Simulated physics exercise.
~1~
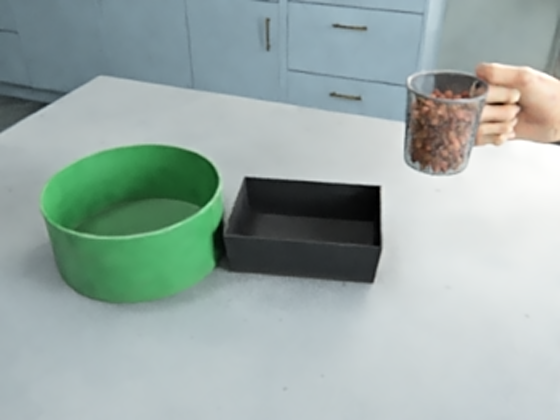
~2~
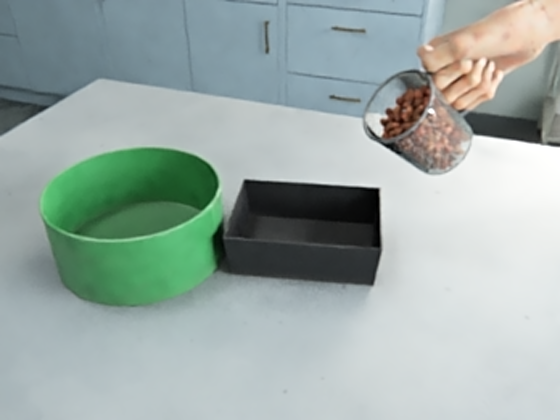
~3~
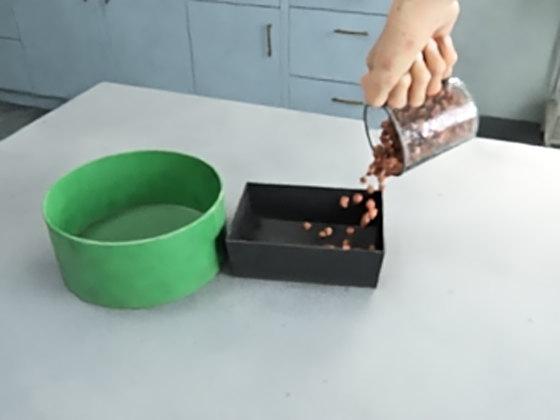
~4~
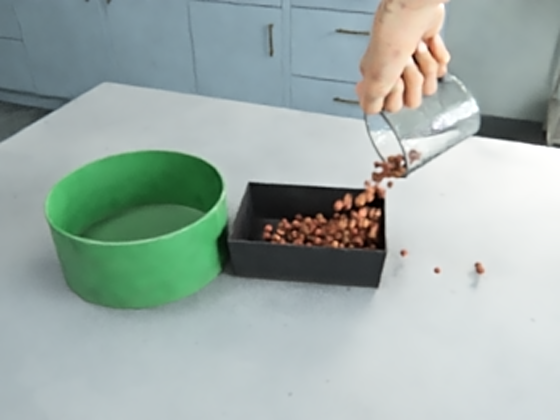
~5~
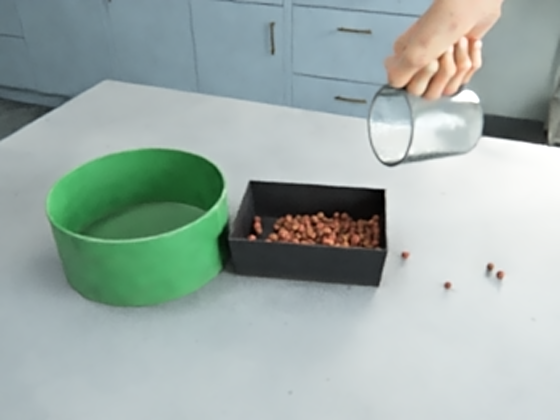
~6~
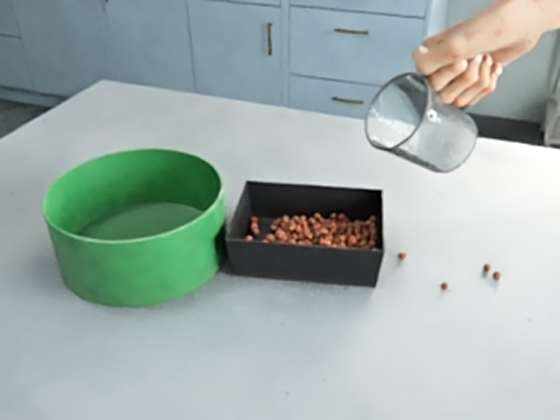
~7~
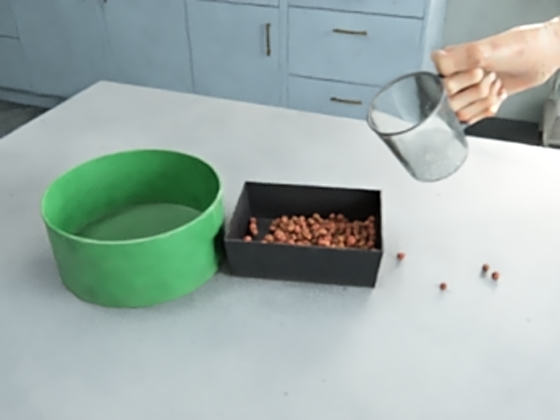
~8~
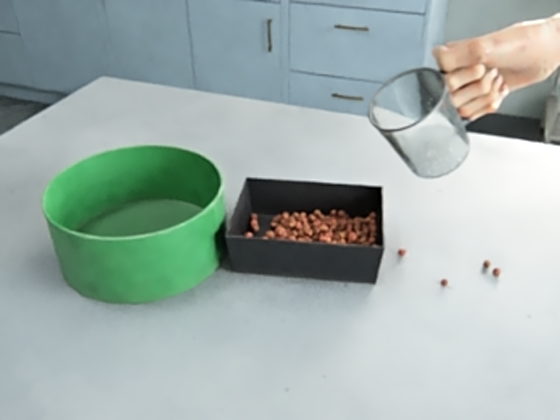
On a pale tabletop in front of blue-grey cabinets, seen from slightly above by a gently swaying camera, a round green pot stands at left beside a rectangular black tin. At right, a hand holds up a clear cup full of reddish-brown clay pellets. The hand moves the cup left and tips it toward the tin until the pellets stream out over its right side. Most land in the tin, while a few scatter on the table to its right. The emptied cup then tilts partway back and stays raised, still leaning, with the green pot empty.
